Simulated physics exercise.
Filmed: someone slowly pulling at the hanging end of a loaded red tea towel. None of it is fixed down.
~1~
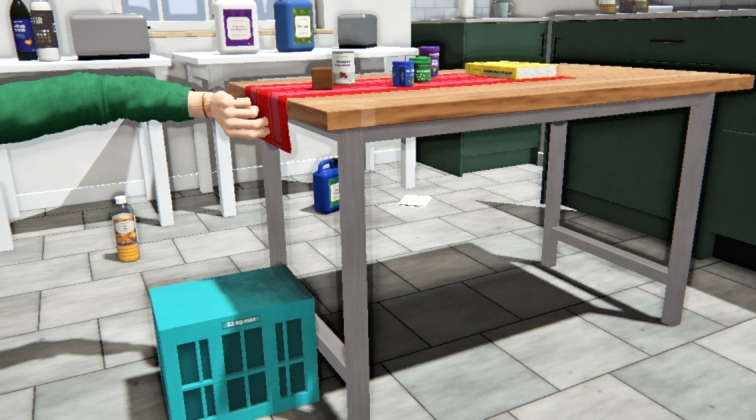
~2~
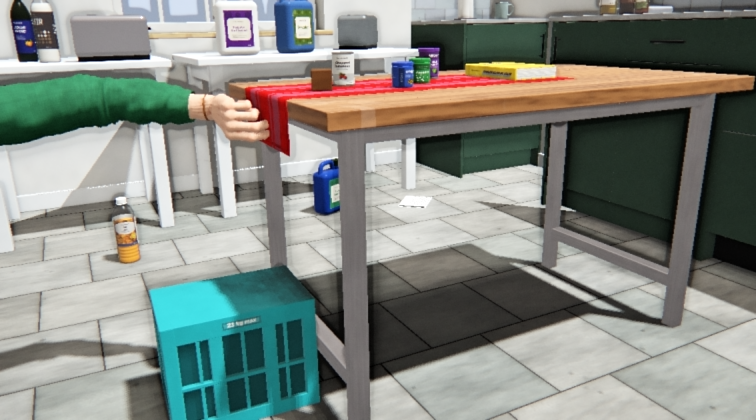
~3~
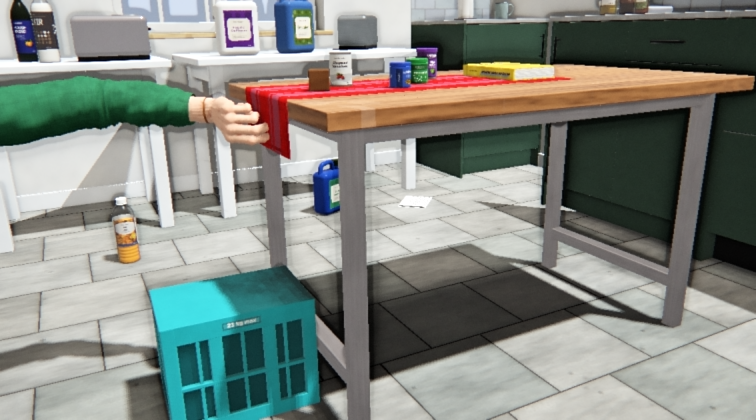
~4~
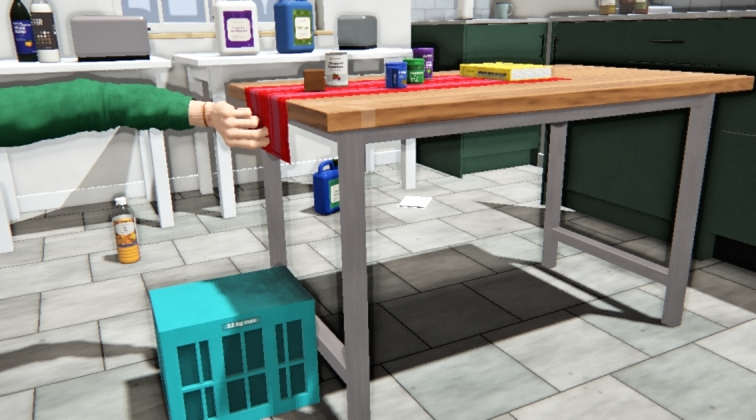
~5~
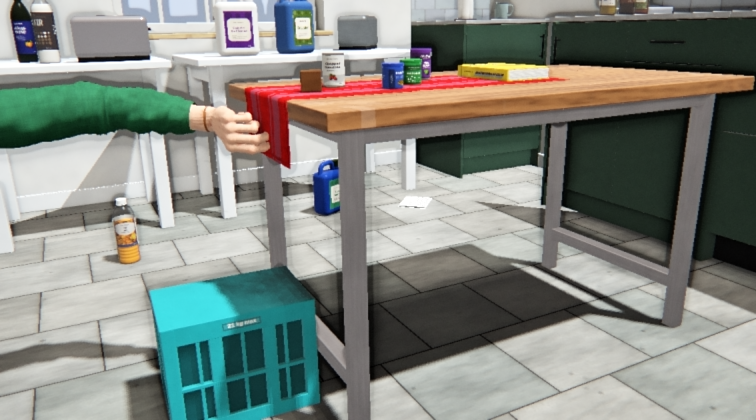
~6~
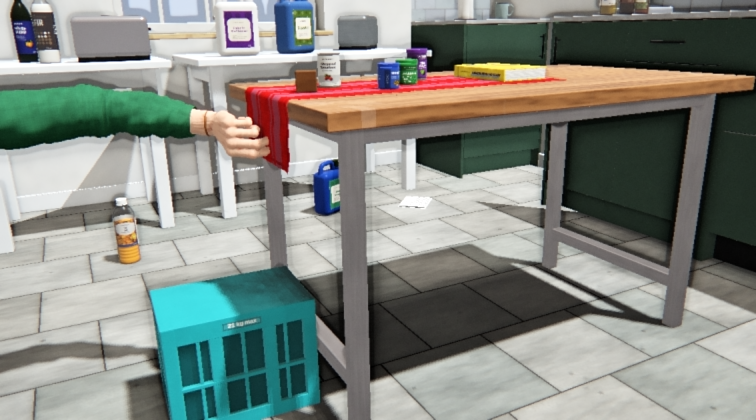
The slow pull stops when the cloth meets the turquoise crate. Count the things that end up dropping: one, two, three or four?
I expect three of them not to stay on top.
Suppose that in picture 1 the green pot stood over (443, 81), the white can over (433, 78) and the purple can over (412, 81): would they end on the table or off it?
The green pot is still on top, the white can is still on top and the purple can is still on top.
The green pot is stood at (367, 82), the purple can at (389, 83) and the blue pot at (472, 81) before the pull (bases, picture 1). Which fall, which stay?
The green pot ends up off the top, the purple can ends up off the top, the blue pot ends up on top still.
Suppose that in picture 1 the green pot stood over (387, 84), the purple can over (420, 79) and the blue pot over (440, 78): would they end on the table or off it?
Final state: The green pot is no longer up, the purple can is still in place, the blue pot is still in place.
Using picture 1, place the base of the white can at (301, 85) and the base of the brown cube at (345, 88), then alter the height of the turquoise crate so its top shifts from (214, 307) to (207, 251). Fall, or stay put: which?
The white can is lost, the brown cube is lost.
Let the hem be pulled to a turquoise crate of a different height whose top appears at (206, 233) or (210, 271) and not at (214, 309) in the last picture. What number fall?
You'd get 1 and then 2.
A little later, hem near (271, 221); brown cube gone.
Next, hem near (272, 259); brown cube and white can gone.
Later still, hem on the crate; brown cube, white can and blue pot gone.
When it is over, hem on the crate; brown cube, white can and blue pot gone. The count of fallen things is three.
